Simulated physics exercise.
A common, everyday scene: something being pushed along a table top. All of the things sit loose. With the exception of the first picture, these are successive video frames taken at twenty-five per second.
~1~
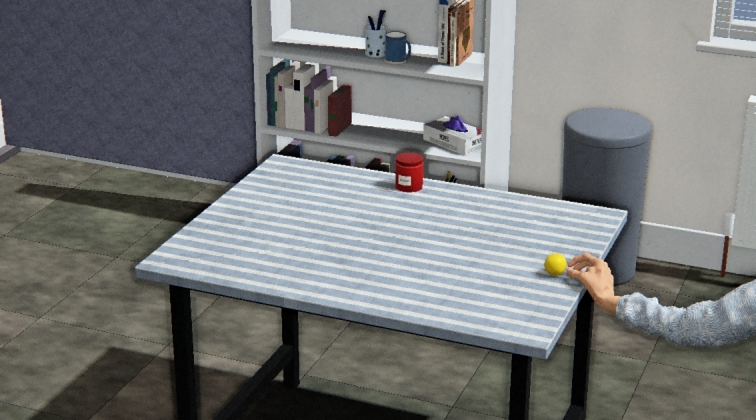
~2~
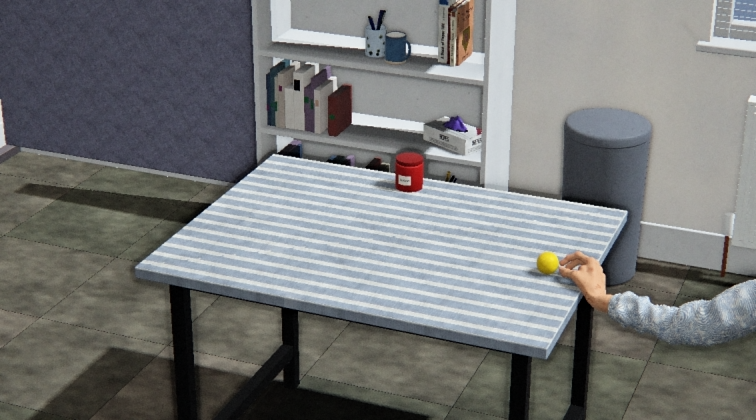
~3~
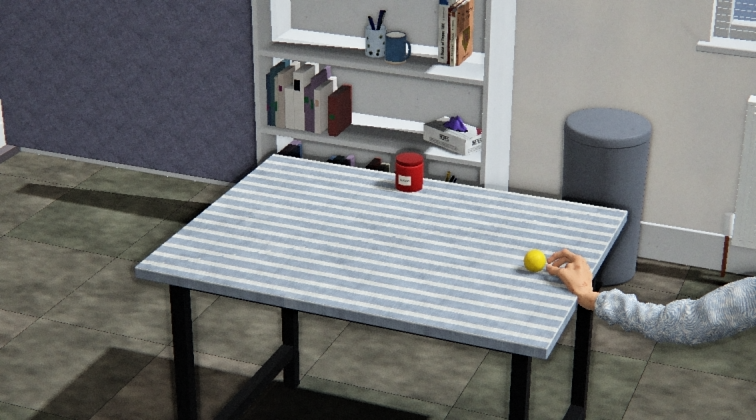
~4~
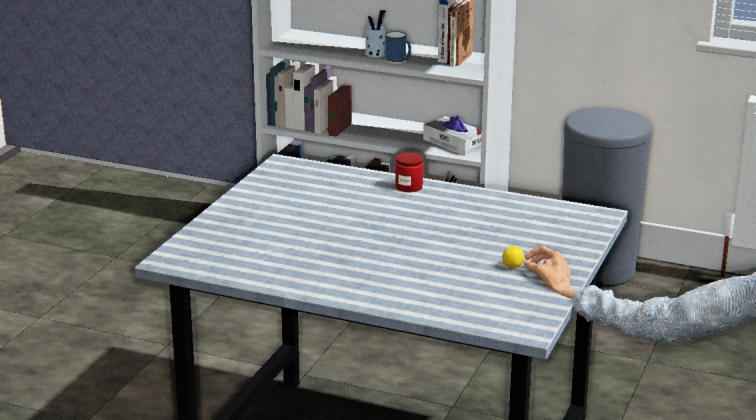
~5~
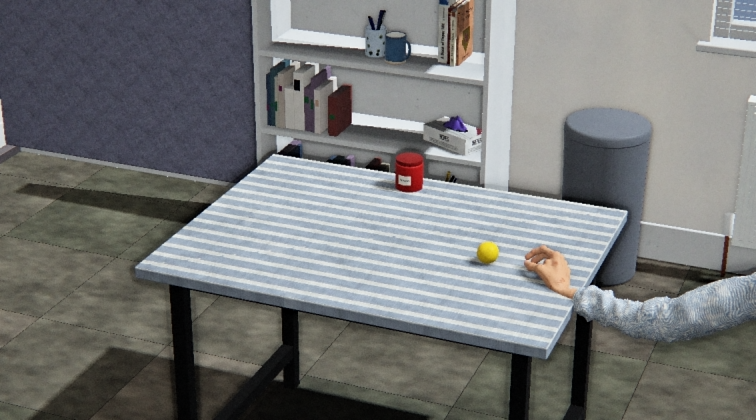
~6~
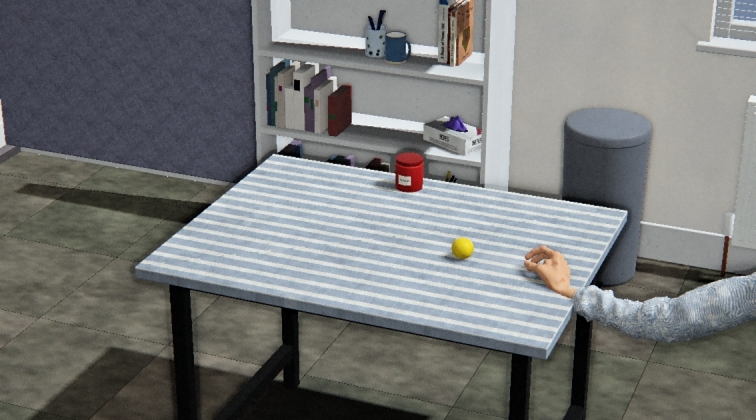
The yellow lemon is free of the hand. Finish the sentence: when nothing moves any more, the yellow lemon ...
... is no longer on the table.
Then, 0.30 s after the last picture, yellow lemon rolled well along near (290, 218).
Then, 0.70 s after the last picture, yellow lemon now off the table.
By the end, off the table, yellow lemon.
